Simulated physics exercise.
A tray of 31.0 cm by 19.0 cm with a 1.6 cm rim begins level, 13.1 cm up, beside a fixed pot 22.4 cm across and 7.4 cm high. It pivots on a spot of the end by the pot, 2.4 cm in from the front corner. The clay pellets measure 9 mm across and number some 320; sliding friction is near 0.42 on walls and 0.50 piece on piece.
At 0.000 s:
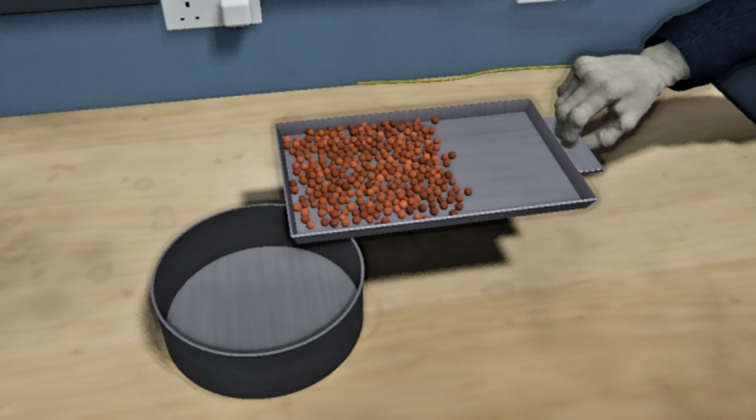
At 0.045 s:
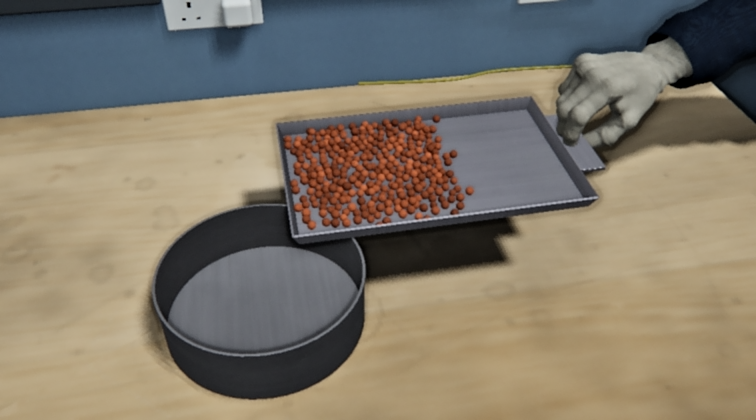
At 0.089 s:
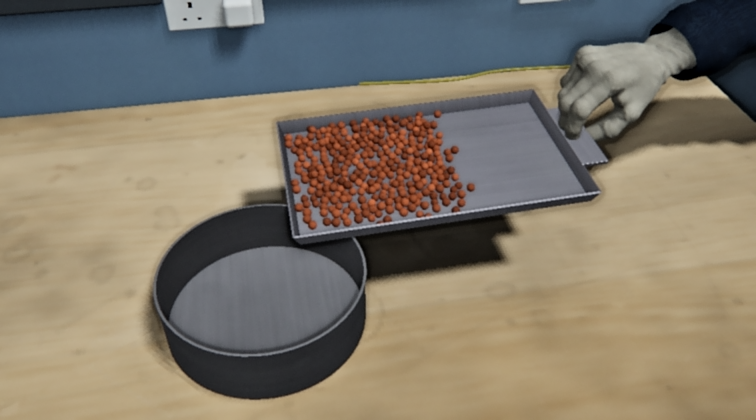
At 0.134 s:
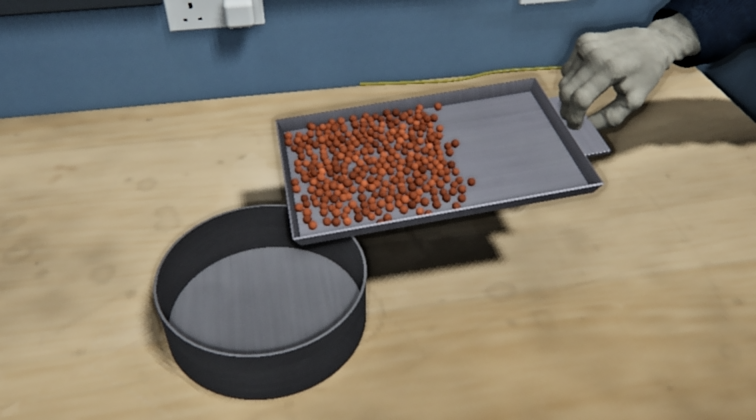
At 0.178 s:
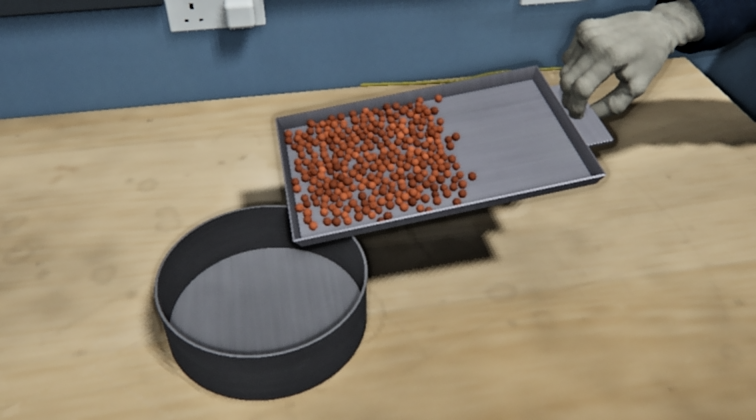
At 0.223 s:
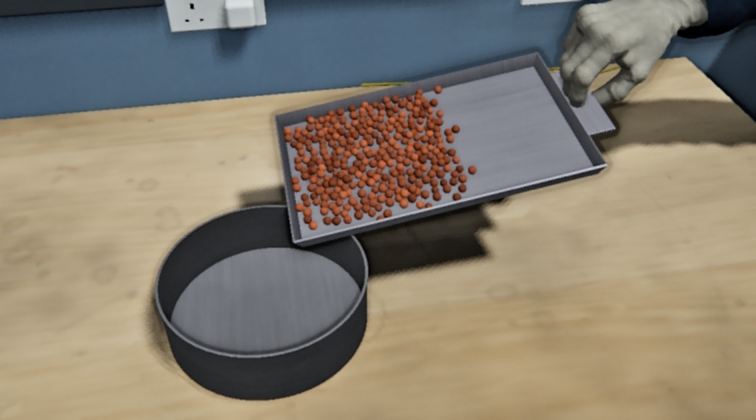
On a wooden worktop, a pale hand lifting the right end of a grey tray of reddish-brown pellets beside a round pot.
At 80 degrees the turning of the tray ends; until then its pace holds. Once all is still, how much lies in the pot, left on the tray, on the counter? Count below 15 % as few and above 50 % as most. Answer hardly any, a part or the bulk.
Pot: The bulk, tray: Hardly any, counter: Hardly any.
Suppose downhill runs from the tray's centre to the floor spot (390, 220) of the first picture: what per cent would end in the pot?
Some 90 per cent.
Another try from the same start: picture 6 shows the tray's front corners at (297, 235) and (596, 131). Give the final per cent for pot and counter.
Pot 75, counter 25.
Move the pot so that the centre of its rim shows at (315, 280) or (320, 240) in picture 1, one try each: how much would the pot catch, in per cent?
About 85 and 70 per cent.
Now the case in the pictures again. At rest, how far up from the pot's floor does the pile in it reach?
Some 2.5 cm.
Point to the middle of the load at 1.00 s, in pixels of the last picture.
At about (306, 147).
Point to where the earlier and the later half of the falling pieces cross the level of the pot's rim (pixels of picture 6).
At about (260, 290), then at (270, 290).
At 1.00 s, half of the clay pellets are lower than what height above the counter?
Some 22 cm.
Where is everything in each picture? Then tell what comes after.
Tray tilt 0 degrees, front corners at (297, 232) and (589, 196); middle of the pieces at (371, 167); pot at (259, 271), in the first frame.
Tray tilt 1 degrees, front corners at (298, 232) and (591, 194); middle of the pieces at (373, 167), in the second frame.
Tray tilt 2 degrees, front corners at (299, 233) and (593, 189); middle of the pieces at (373, 164), in the third frame.
Tray tilt 5 degrees, front corners at (299, 234) and (595, 181), lowest corner left front; middle of the pieces at (373, 161), in the fourth frame.
Tray tilt 8 degrees, front corners at (299, 235) and (598, 172), lowest corner left front; middle of the pieces at (373, 157), in the fifth frame.
Tray tilt 11 degrees, front corners at (299, 236) and (599, 162), lowest corner left front; middle of the pieces at (373, 153); pot at (263, 272). The tray's pace is about 70 degrees a second, in the sixth frame.
After 0.69 s, tilt 44 degrees; the tray holds 100 %, the pot 0 %.
After 1.00 s, tilt 66 degrees; the tray holds 95 %, the pot 5 %.
After 1.41 s, tilt 80 degrees; the tray holds 20 %, the pot 65 %.
At rest (2.5 s), pot 100 %, tray 0 %, counter 0 %.
